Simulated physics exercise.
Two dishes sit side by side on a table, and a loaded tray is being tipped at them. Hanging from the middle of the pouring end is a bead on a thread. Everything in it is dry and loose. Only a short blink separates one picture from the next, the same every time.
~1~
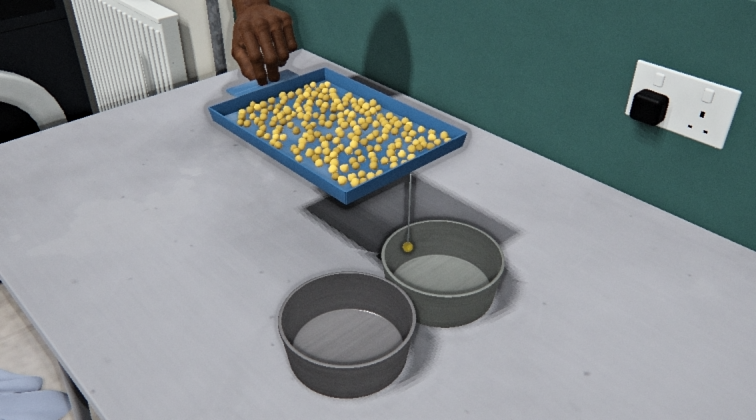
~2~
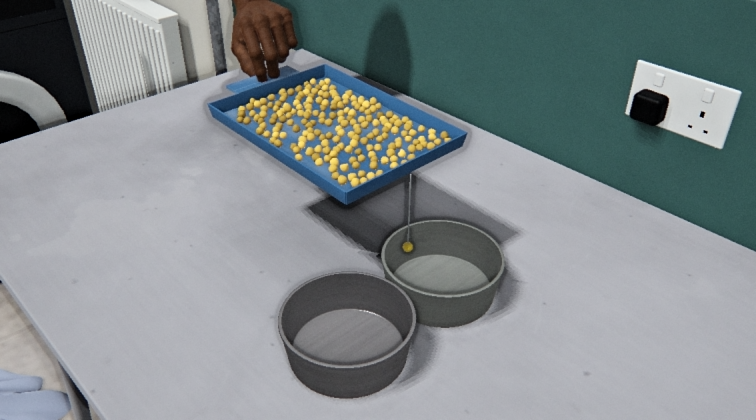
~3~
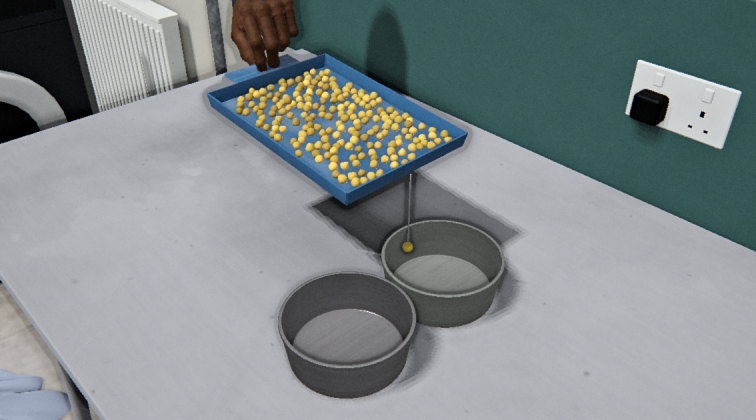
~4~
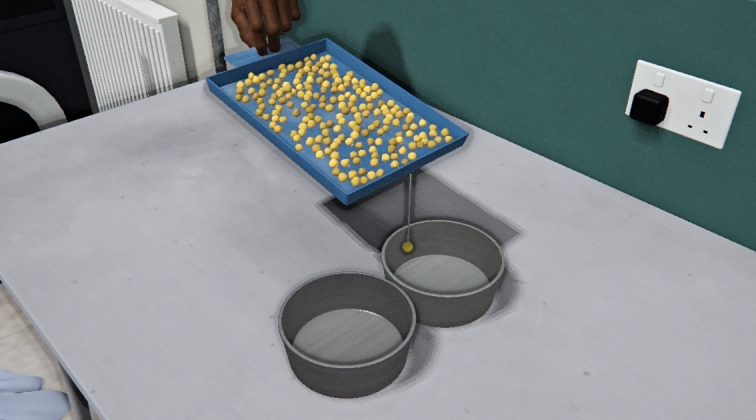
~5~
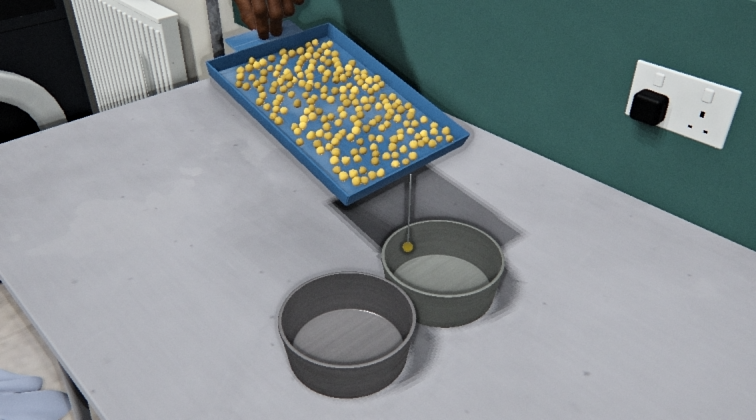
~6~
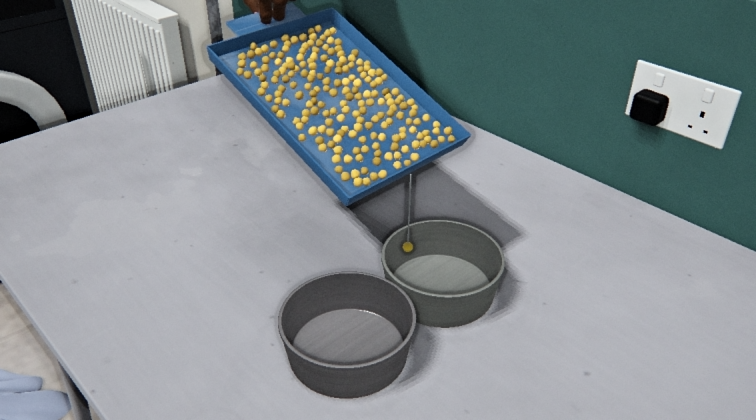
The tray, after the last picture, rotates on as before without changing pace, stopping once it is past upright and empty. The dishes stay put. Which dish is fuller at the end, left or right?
Looks to me like the dish on the right ends up with more.
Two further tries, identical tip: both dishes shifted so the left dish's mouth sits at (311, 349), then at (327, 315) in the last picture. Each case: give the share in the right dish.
It comes to near 80 per cent the first time and near 50 per cent the second time.
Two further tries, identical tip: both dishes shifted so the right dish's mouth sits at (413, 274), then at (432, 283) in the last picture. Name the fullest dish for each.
The rightmost dish, then the rightmost dish.
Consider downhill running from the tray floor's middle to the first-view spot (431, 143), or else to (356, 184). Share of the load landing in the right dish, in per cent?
Respectively close to 70 and 10 in a hundred.
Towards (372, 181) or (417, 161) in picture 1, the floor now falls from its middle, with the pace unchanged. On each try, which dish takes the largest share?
Heading one: The dish placed left; heading two: The dish placed right.
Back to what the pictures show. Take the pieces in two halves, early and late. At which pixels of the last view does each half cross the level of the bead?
Around (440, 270) first; around (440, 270) second.
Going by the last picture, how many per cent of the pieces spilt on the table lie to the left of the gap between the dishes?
Left share: Some 0 per cent.
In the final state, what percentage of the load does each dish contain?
The left dish holds 30 % and the right dish holds 60 %.
Soon, tray tipped steeply; nearly all on the tray; a stray few in the left dish; a stray few in the air.
A while on, tray tipped past a quarter turn; most on the tray; a small part in the left dish; a stray few in the right dish; a stray few outside both; a small part in the air.
Towards the end, tray tipped past a quarter turn; about a quarter in the left dish; about two thirds in the right dish; a small part outside both.
Finally, tray tipped past a quarter turn; about a quarter in the left dish; about two thirds in the right dish; a small part outside both.
